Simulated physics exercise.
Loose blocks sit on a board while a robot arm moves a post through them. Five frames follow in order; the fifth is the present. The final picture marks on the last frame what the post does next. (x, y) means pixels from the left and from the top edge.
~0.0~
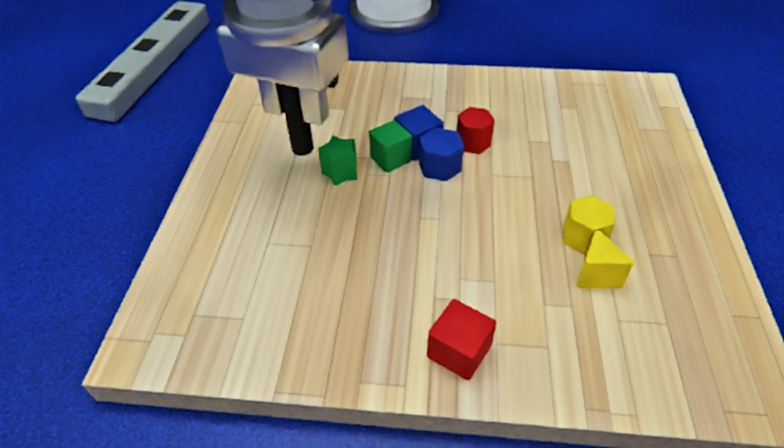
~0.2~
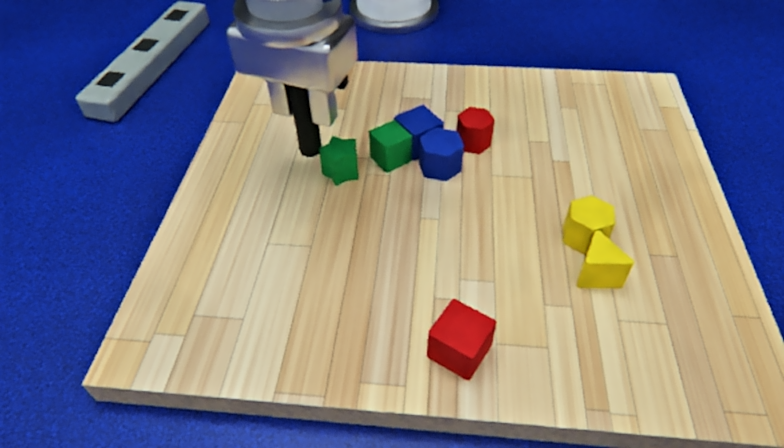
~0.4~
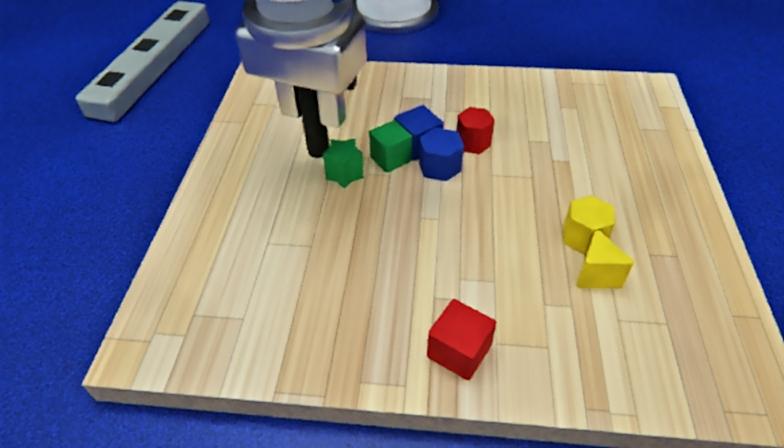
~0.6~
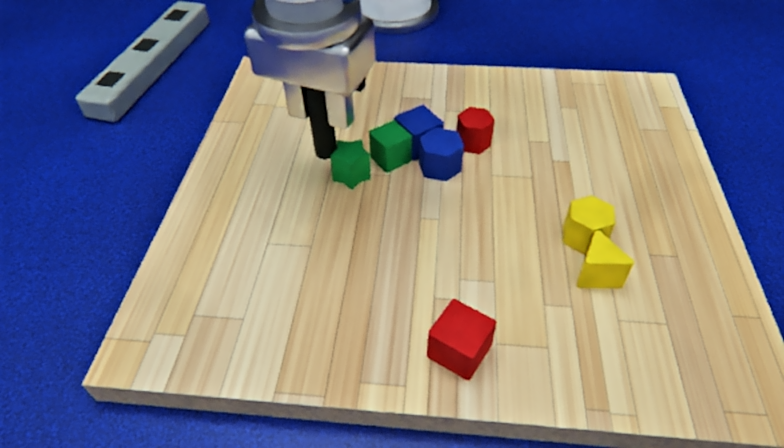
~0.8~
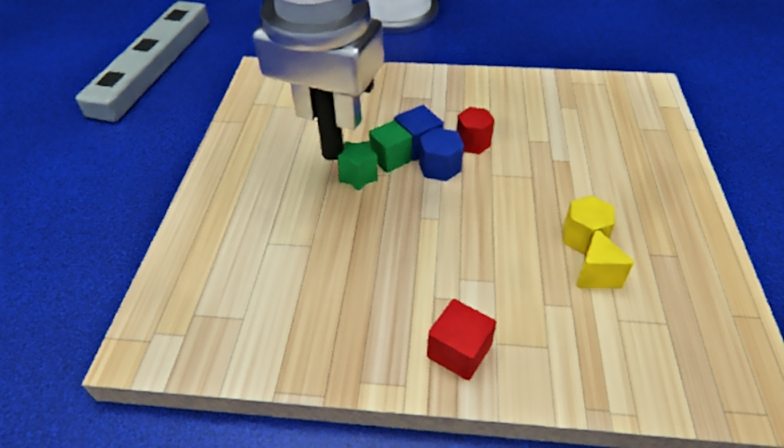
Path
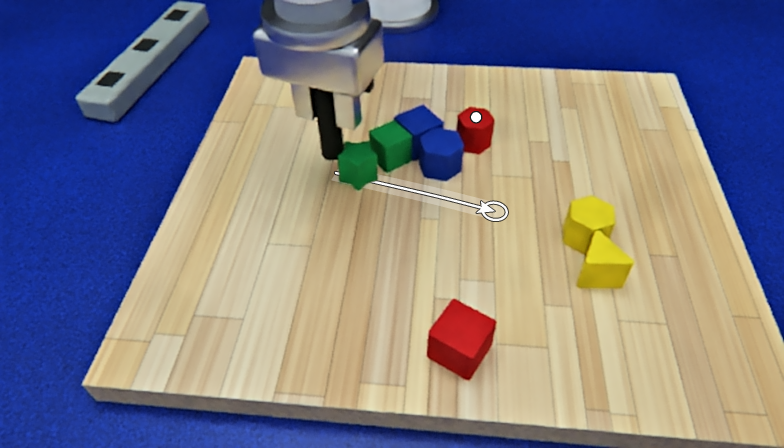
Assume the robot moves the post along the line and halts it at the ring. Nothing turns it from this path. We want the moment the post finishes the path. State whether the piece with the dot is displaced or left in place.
Left where it is.
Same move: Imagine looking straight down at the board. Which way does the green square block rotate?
The turn is anti-clockwise.
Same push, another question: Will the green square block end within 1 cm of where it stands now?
The answer is no.
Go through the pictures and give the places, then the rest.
Tip of the post at (303, 149), middles of tops, green star-shaped block at (338, 147), green square block at (390, 133), blue square block at (419, 119), red hexagonal block at (476, 117), in the first picture.
Post at (311, 150), nothing pushed, in the second picture.
Post at (319, 151), green star-shaped block at (342, 149), in the third picture.
Post at (326, 152), green star-shaped block at (350, 150), in the fourth picture.
Post at (333, 154), green star-shaped block at (357, 151), green square block at (390, 133), blue square block at (419, 119), red hexagonal block at (476, 117), in the fifth picture.
The line goes from (336, 173) to (495, 211); the dot is on the red hexagonal block.
One third of the way, post at (386, 165); green star-shaped block at (411, 164); green square block at (404, 136), turned 30° anticlockwise; blue square block at (424, 115), turned 15° anticlockwise.
Two thirds of the way, post at (441, 178); green star-shaped block at (468, 176); green square block at (404, 136), turned 30° anticlockwise; blue square block at (424, 115), turned 15° anticlockwise.
At the end, post at (498, 192); green star-shaped block at (527, 190); green square block at (404, 136), turned 30° anticlockwise; blue square block at (424, 115), turned 15° anticlockwise; red hexagonal block unmoved.
